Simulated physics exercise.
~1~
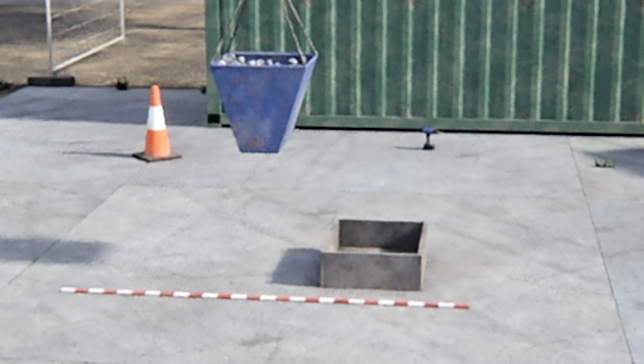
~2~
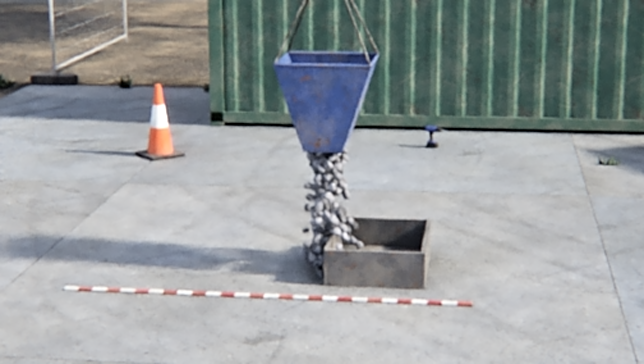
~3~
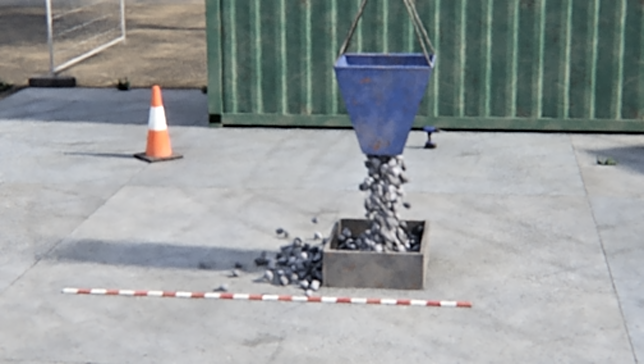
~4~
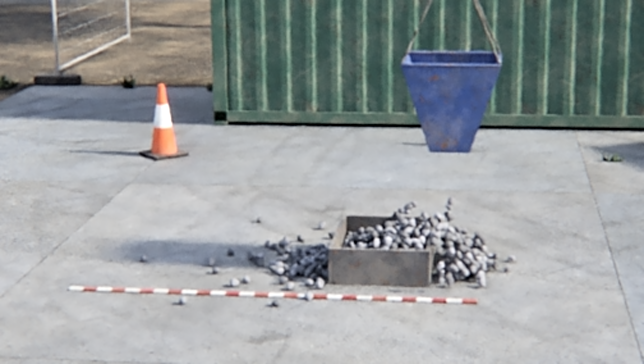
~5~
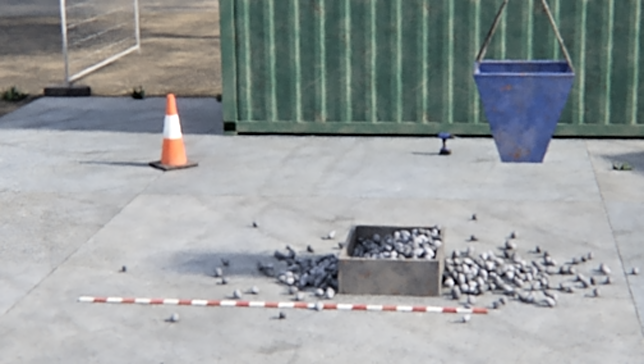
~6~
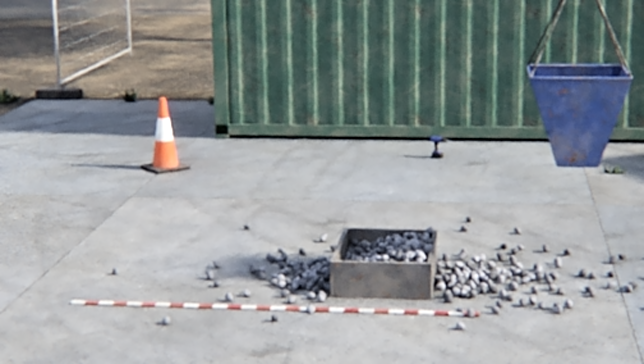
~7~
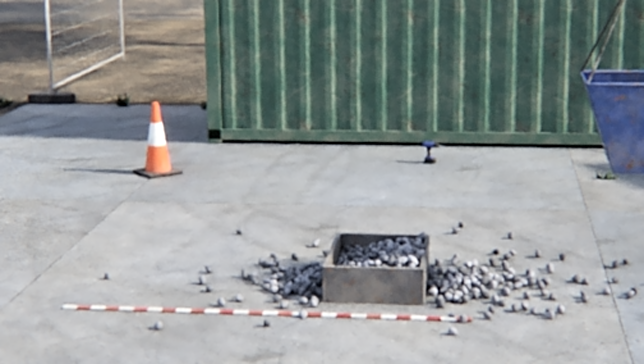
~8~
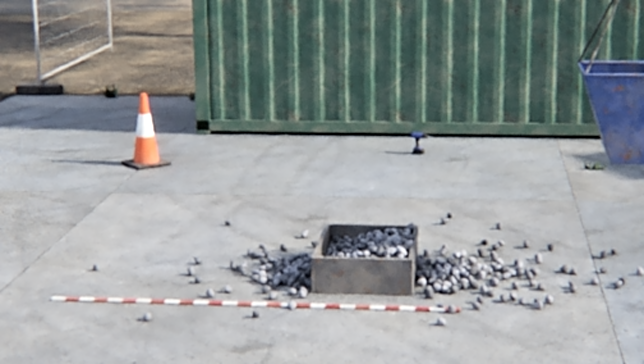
We see a blue hopper hanging on cables move right across a concrete yard, pouring grey stones over a low open bin before a green container. Stones spill left, fill the bin, then scatter right, and the emptied hopper stops at the right edge, most stones lying in the bin.
